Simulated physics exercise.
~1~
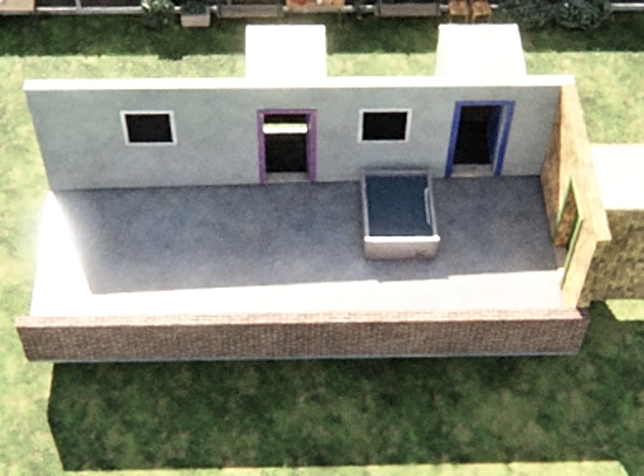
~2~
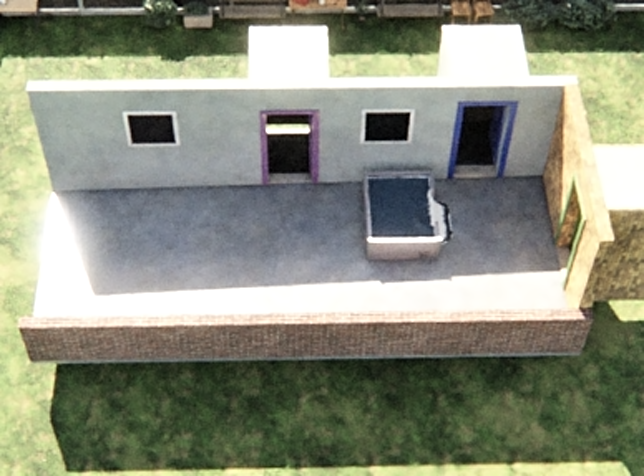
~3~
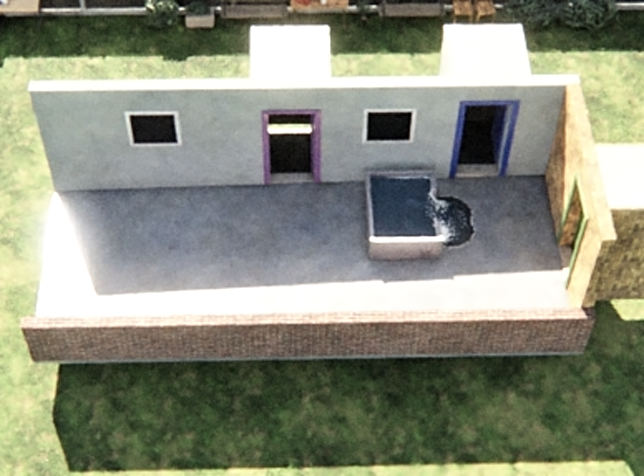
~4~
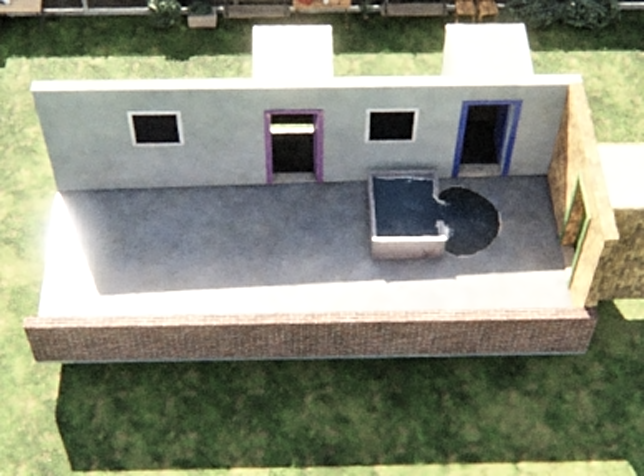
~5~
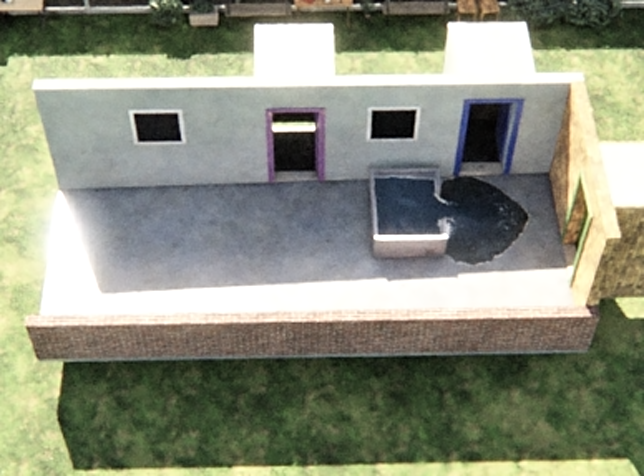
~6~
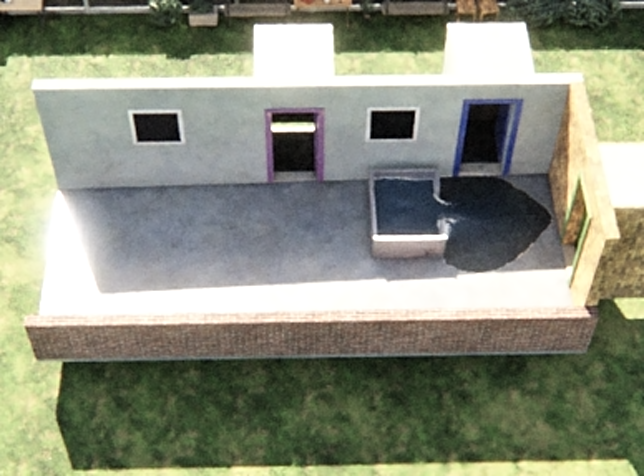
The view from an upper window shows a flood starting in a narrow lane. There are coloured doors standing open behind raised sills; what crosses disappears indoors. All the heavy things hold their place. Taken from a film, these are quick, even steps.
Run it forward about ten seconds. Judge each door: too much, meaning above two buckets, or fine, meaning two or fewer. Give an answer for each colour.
Purple door: Fine, green door: Too much, blue door: Fine.
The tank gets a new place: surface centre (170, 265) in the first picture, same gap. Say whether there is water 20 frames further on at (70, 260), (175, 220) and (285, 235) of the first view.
My reading is missed by the flood first, missed by the flood next and hit by the flood last.
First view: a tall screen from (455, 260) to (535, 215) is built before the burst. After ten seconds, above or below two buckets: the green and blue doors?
Looking at it, the green door doesn't reach the mark while the blue door beats the mark.
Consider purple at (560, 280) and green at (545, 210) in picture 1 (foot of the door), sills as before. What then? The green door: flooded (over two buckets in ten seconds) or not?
Green: Exceeds the limit.
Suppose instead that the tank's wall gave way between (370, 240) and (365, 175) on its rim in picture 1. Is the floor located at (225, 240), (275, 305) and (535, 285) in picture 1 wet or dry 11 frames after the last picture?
Taking the three spots as listed, they end up inundated, inundated and spared.
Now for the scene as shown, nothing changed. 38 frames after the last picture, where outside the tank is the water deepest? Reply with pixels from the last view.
Roughly at pixel (506, 310).
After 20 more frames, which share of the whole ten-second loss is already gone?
65 per cent.
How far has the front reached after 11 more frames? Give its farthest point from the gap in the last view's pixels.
Farthest reach: (576, 324).
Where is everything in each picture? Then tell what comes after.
The first picture shows still water in the open tank at (399, 207).
In the second picture, the front is at (439, 204), out from the gap at (432, 219).
In the third picture, water pours out at (434, 219) and has run to (463, 206).
In the fourth picture, the front is at (493, 211), out from the gap at (436, 218).
In the fifth picture, the front is at (523, 216), out from the gap at (438, 216).
In the sixth picture, water pours out at (437, 216) and has run to (547, 216).
A moment on, water covers 15 % of the floor; the purple door not reached, the green door under two buckets in, the blue door wet at the sill, nothing in.
Next, water covers 20 % of the floor; the purple door not reached, the green door over two buckets in, the blue door under two buckets in.
Then, water covers 25 % of the floor; the purple door not reached, the green door over two buckets in, the blue door under two buckets in.
Later, water covers 45 % of the floor; the purple door wet at the sill, nothing in, the green door over two buckets in, the blue door under two buckets in.
In the end, water covers 80 % of the floor; the purple door wet at the sill, nothing in, the green door over two buckets in, the blue door under two buckets in.
